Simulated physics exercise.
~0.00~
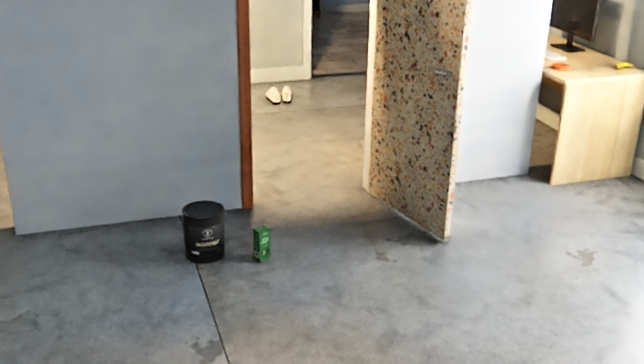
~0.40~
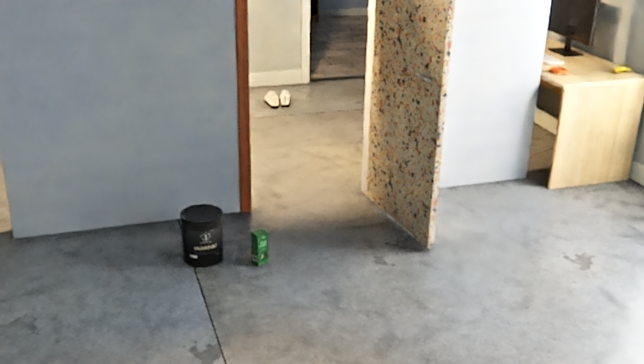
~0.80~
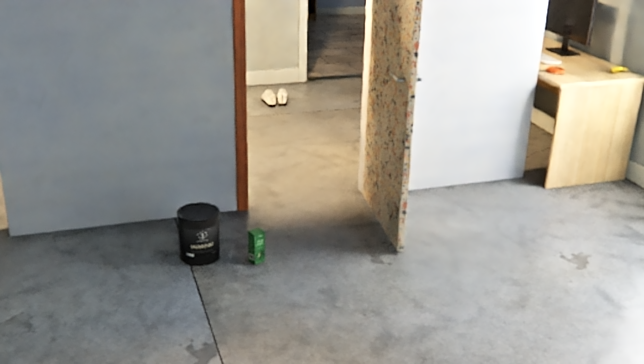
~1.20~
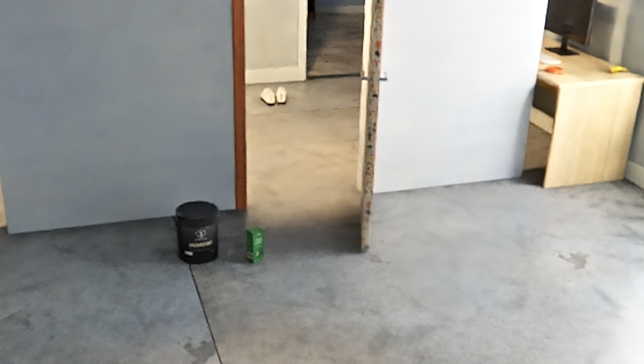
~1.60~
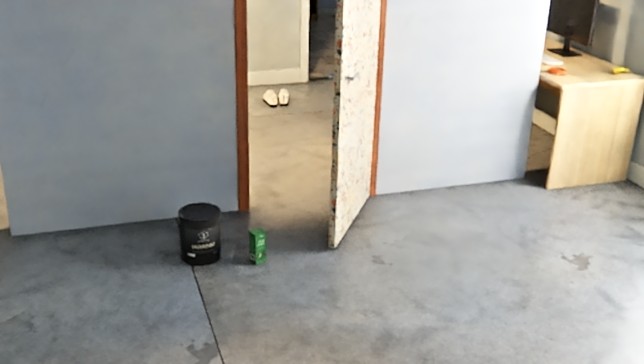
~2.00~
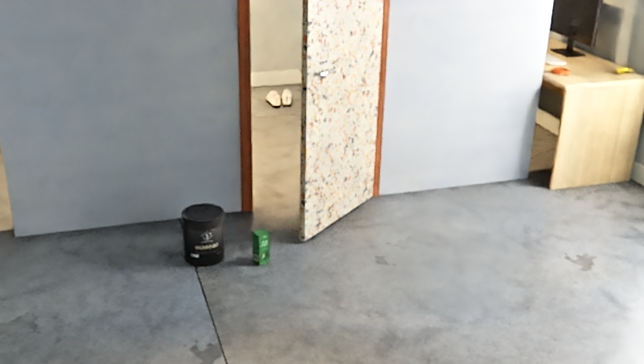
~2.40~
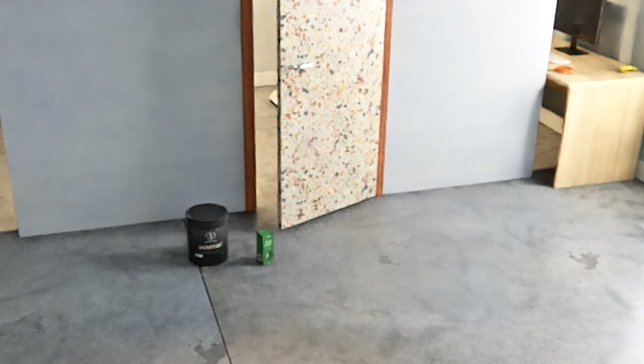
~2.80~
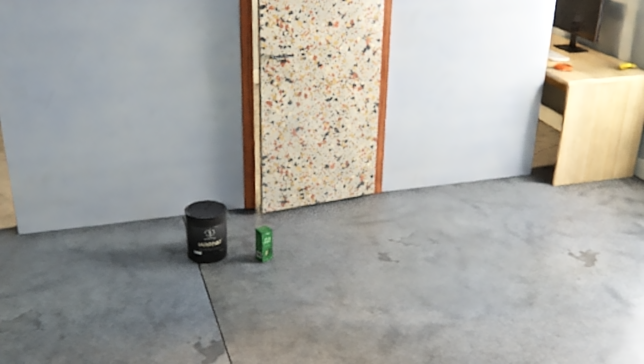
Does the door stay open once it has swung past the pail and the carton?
No, it does not stay open. The door keeps swinging and ends up shut in its frame, with the pail and carton still standing in front.
Speckled door standing open behind a black pail and a small green carton, swinging steadily leftward until it shuts in its frame.
